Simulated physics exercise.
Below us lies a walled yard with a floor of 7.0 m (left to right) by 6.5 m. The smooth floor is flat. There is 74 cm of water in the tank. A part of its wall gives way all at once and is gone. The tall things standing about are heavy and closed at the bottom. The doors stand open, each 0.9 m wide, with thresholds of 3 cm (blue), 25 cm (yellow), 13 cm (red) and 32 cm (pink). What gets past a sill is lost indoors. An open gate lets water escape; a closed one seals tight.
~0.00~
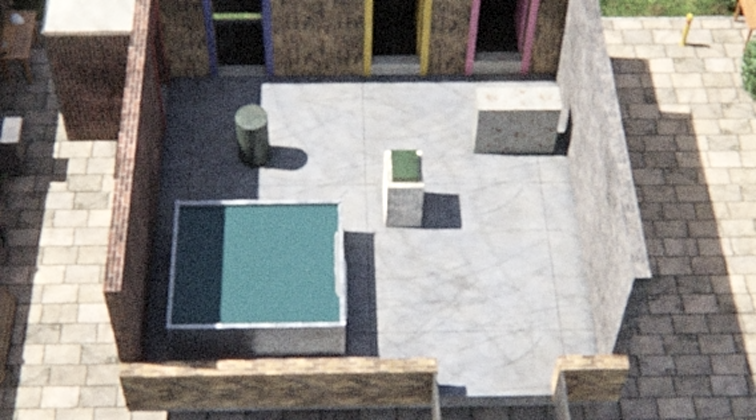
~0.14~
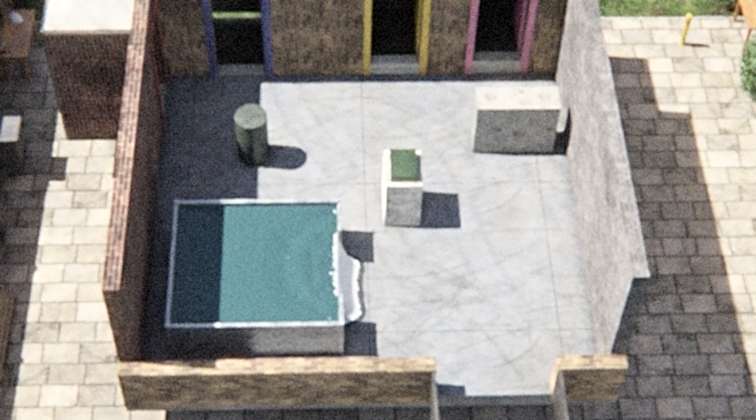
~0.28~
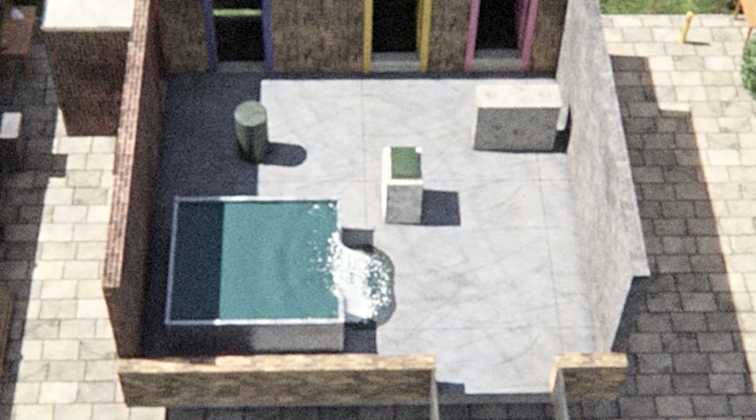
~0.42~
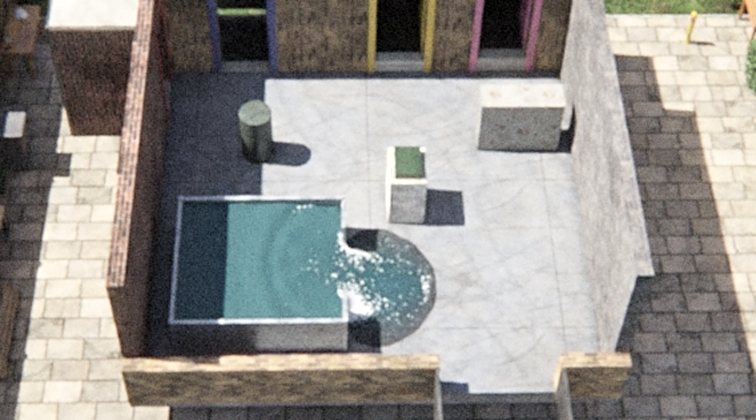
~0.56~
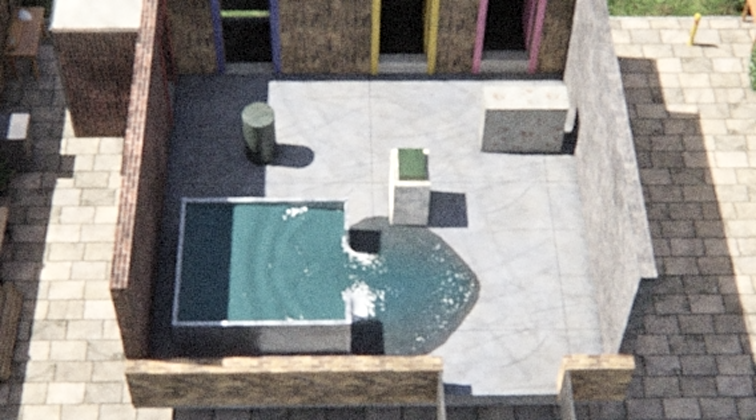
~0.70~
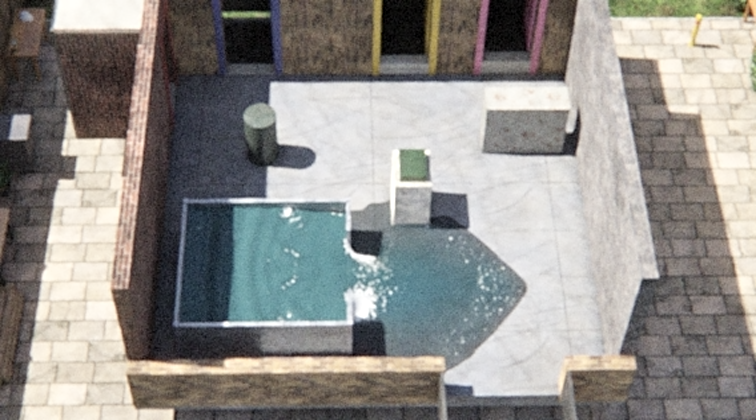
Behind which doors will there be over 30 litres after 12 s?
The water let in: At the blue door it passes the limit; at the yellow door it stays under the limit; at the red door it keeps below the limit; at the pink door it keeps below the limit.
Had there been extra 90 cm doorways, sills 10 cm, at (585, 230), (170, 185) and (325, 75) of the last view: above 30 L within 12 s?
In that order: Over, below, below.
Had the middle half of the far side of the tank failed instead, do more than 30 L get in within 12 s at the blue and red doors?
Then: Blue above, red past it.
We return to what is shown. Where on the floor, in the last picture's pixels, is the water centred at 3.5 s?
At about (389, 271).
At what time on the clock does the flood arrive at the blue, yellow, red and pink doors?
Arrival: Blue 6.0 s, yellow 4.0 s, red 7.0 s, pink 3.2 s.
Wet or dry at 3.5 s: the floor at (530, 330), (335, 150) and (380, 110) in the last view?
In turn: Flooded, not reached, still dry.
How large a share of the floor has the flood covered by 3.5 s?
About 45 per cent.
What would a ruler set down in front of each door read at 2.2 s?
Depths in cm: Blue 0, yellow 0, red 0, pink 0.
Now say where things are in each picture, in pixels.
Still water, 74 cm deep, in the tank at (258, 265), in the first frame.
Water pours out at (338, 279) and has run 0.6 m, to (352, 259); typically 11 cm deep outside, 74 cm at the tank's back, in the second frame.
The front is at (381, 256), 0.9 m from the gap at (338, 279); 1.0 m2 of floor is under water; 74 cm left at the back of the tank, in the third frame.
Water pours out at (342, 279) and has run 1.4 m, to (431, 276); typically 9 cm deep outside, 74 cm at the tank's back, in the fourth frame.
Water pours out at (346, 280) and has run 2.1 m, to (475, 284); typically 6 cm deep outside, 74 cm at the tank's back, in the fifth frame.
The front is at (521, 284), 2.8 m from the gap at (347, 281); 6.0 m2 of floor is under water; 72 cm left at the back of the tank, in the sixth frame.
After 1.4 s water covers 35 % of the floor and is deepest (42 cm) near (361, 286); blue door not reached, yellow door not reached, red door not reached, pink door not reached.
After 2.2 s water covers 40 % of the floor and is deepest (37 cm) near (592, 340); blue door not reached, yellow door not reached, red door not reached, pink door not reached.
After 3.5 s water covers 45 % of the floor and is deepest (32 cm) near (555, 156); blue door not reached, yellow door not reached, red door not reached, pink door 9 cm at the sill, 0 L in.
After 7.0 s water covers 80 % of the floor and is deepest (19 cm) near (546, 164); blue door 4 cm at the sill, 0 L in, yellow door 2 cm at the sill, 0 L in, red door not reached, pink door 7 cm at the sill, 0 L in.
After 12.0 s water covers 100 % of the floor and is deepest (12 cm) near (263, 224); blue door 9 cm at the sill, 55 L in, yellow door 8 cm at the sill, 0 L in, red door 11 cm at the sill, 0 L in, pink door 4 cm at the sill, 0 L in.
